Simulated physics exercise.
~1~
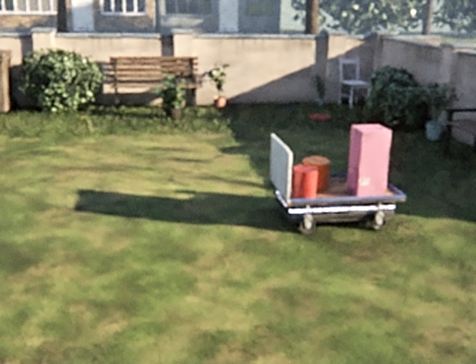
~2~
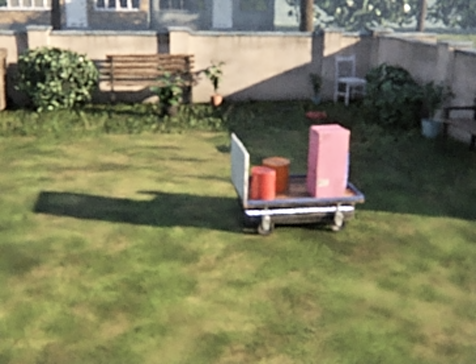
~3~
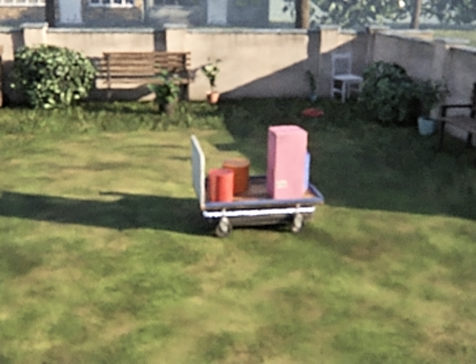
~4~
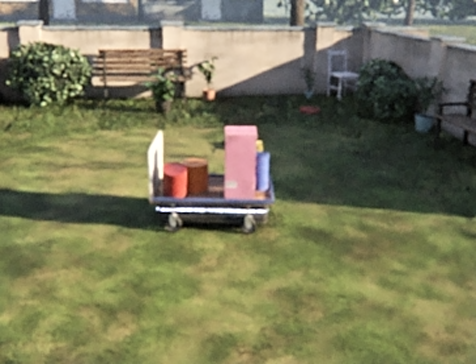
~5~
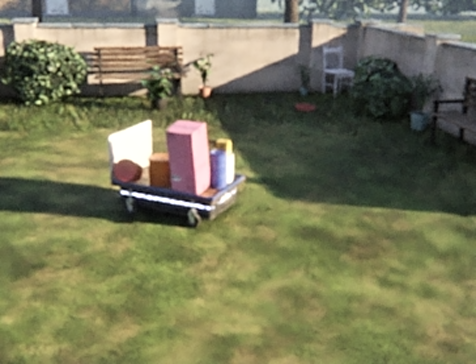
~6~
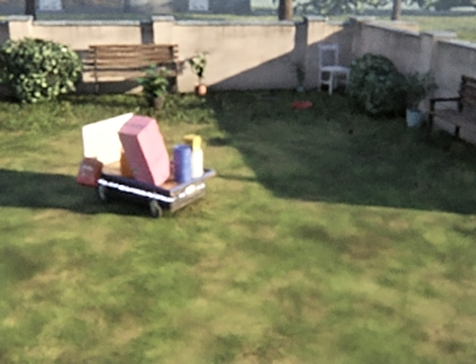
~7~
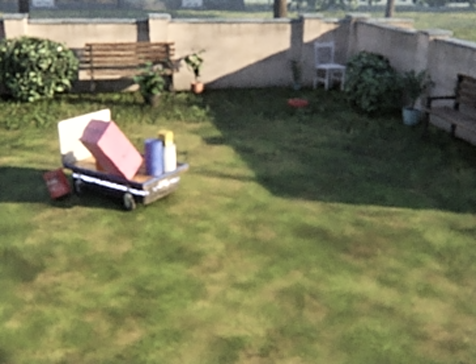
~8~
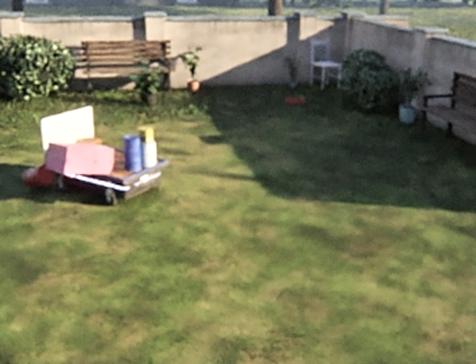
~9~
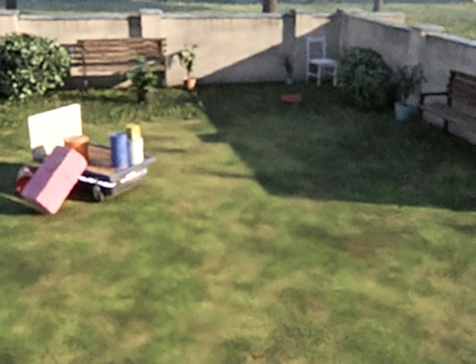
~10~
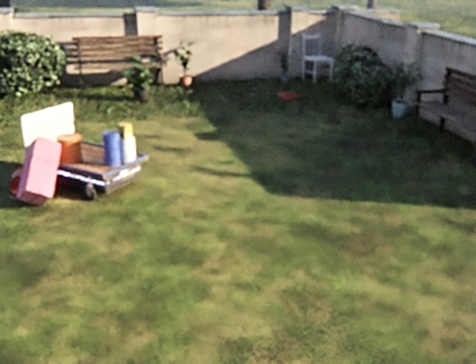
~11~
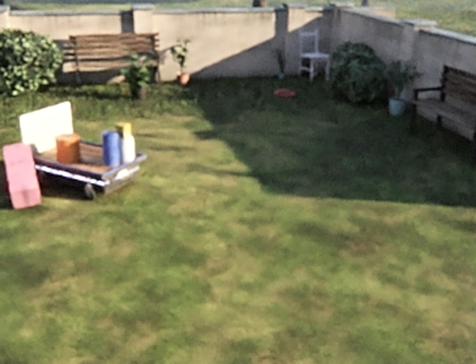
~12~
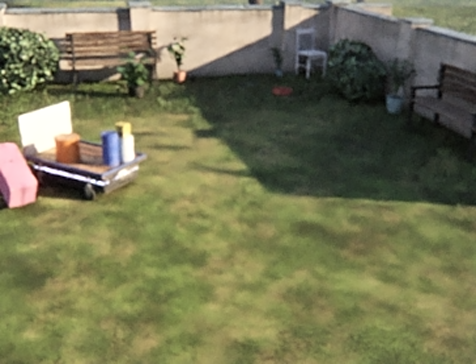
In a walled garden, a loaded cart rolls left, turns and stops after shedding two items.
